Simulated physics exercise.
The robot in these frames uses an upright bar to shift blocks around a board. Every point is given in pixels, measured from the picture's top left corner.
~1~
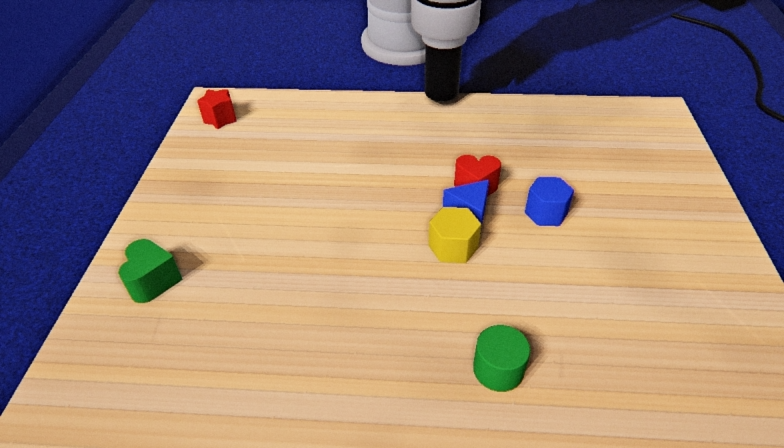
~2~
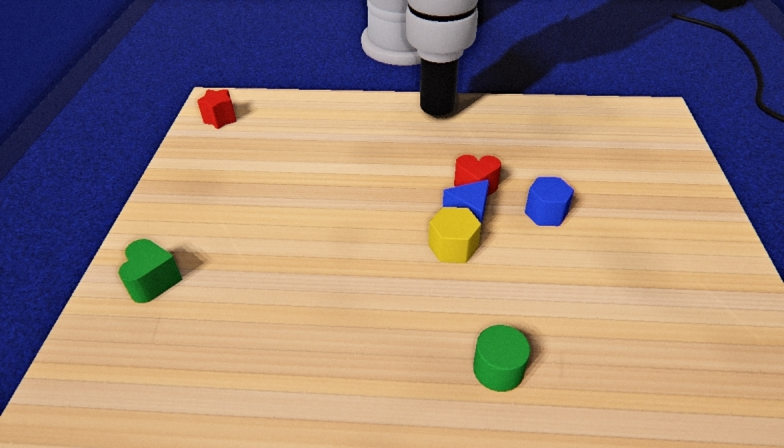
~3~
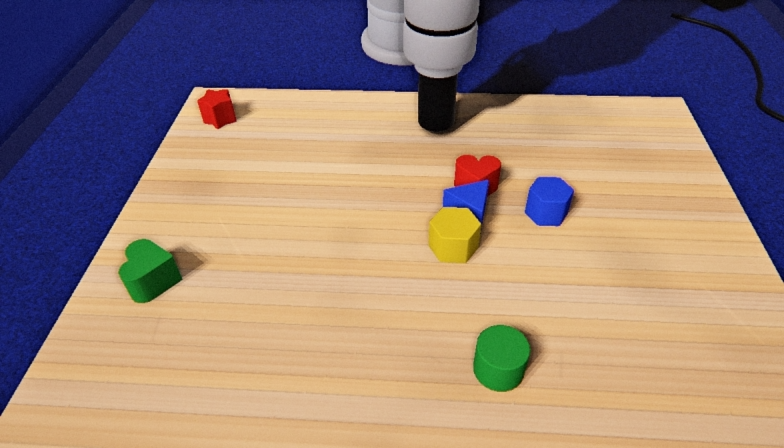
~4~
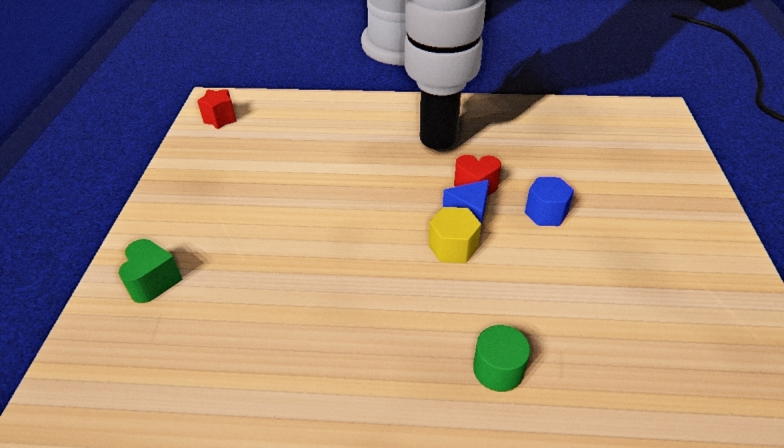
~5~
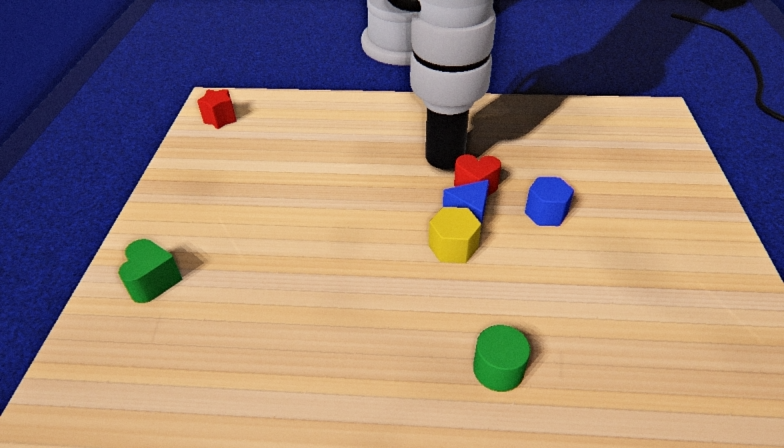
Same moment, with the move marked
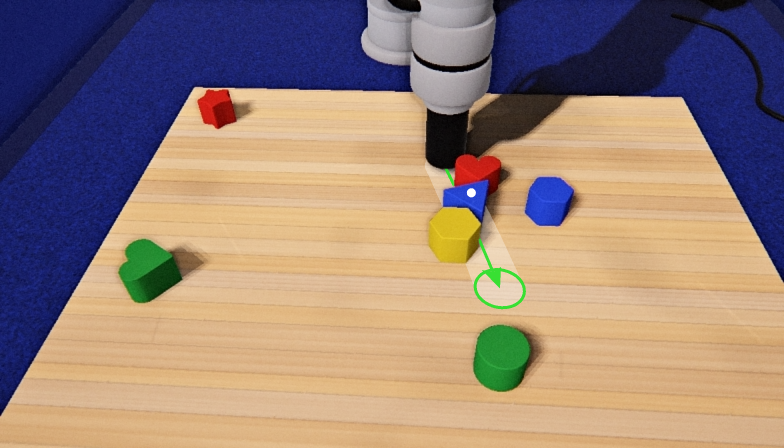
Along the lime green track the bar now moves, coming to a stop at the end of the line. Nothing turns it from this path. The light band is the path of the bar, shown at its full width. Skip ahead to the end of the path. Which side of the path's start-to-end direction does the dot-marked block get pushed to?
The left-hand side.
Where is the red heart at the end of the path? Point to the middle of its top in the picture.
The middle of its upper face should be somewhere near (507, 180).
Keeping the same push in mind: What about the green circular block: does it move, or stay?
It barely shifts, if at all.
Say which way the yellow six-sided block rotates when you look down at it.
Seen from above, its turn is clockwise.
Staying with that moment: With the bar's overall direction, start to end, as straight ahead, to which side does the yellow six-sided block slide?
Heads right.
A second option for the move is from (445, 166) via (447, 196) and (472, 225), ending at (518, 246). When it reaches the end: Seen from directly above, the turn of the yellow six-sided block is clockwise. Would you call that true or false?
The statement is true.
Path on the board, from (445, 166) directly to (500, 288); the dot is on the blue triangular piece.
The first path, step by step. One third of the way, bar (462, 194); blue triangular piece (484, 202), turned 20° clockwise; red heart (503, 178), turned 80° anticlockwise.
Two thirds of the way, bar (481, 235); yellow six-sided block (448, 239), turned 50° clockwise; blue triangular piece (511, 241); red heart (507, 180), turned 100° anticlockwise.
At the end, bar (501, 281); yellow six-sided block (445, 244), turned 70° clockwise; blue triangular piece (546, 278), turned 50° anticlockwise; red heart (507, 180), turned 100° anticlockwise; green circular block in place; blue six-sided block in place.
